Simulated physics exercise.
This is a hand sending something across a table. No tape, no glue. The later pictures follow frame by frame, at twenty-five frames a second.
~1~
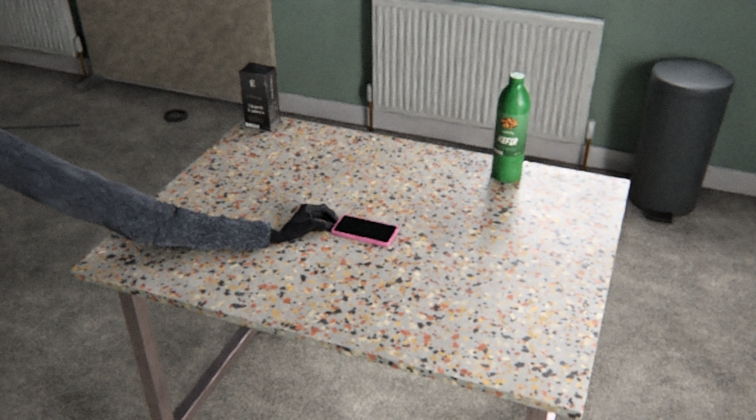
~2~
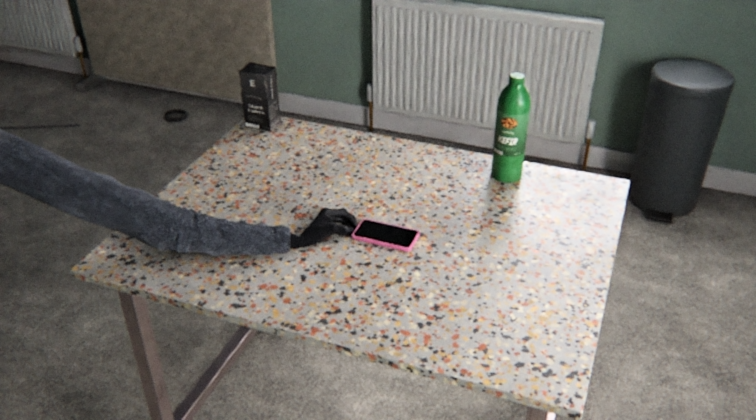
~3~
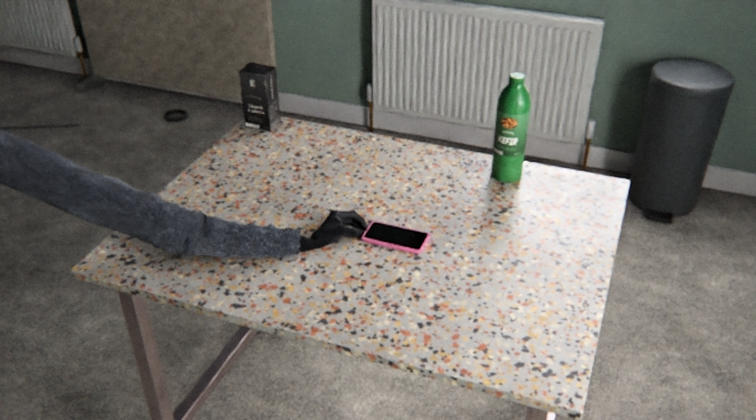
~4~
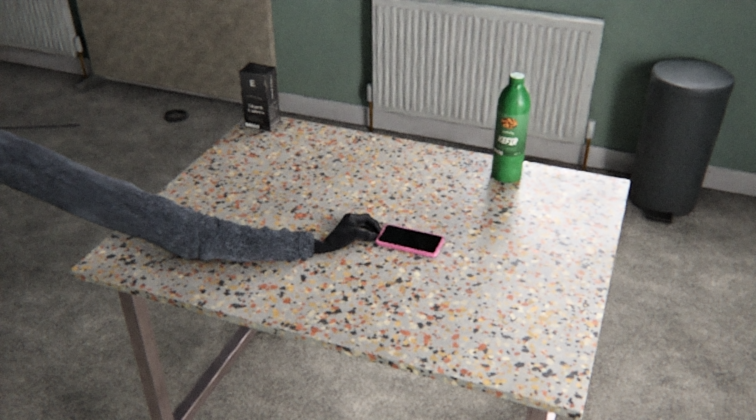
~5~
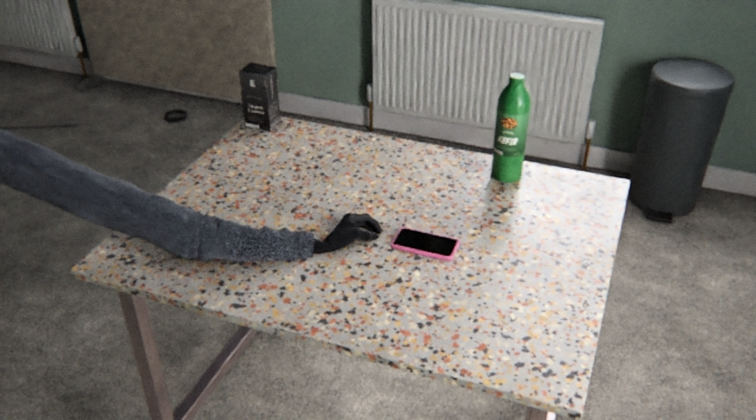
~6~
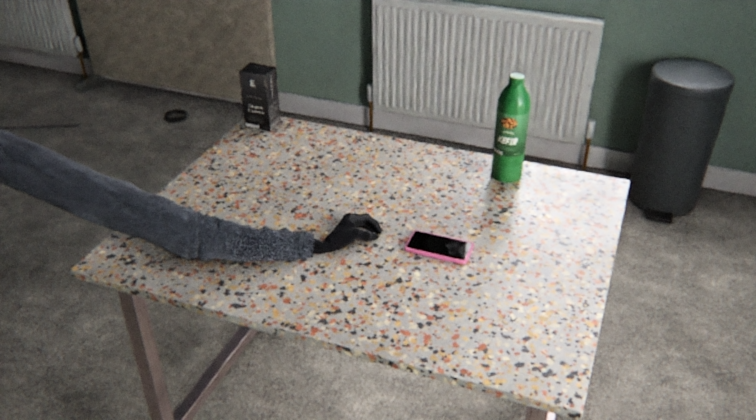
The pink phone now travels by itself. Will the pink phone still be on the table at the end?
The pink phone is still on the table.
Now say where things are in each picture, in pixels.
The first frame shows under the hand; pink phone (365, 230).
The second frame shows under the hand; pink phone (386, 235).
The third frame shows under the hand; pink phone (396, 237).
The fourth frame shows pink phone (410, 240).
The fifth frame shows pink phone (426, 244) shifted a little.
The sixth frame shows pink phone (439, 247) shifted a little.
Then, 0.10 s on from there, pink phone shifted about its own width near (465, 253).
Then, 0.20 s on from there, pink phone shifted about its own width near (480, 256).
In the end, moved from the start, pink phone. At the end, from the last picture's camera, pink phone near (483, 256).
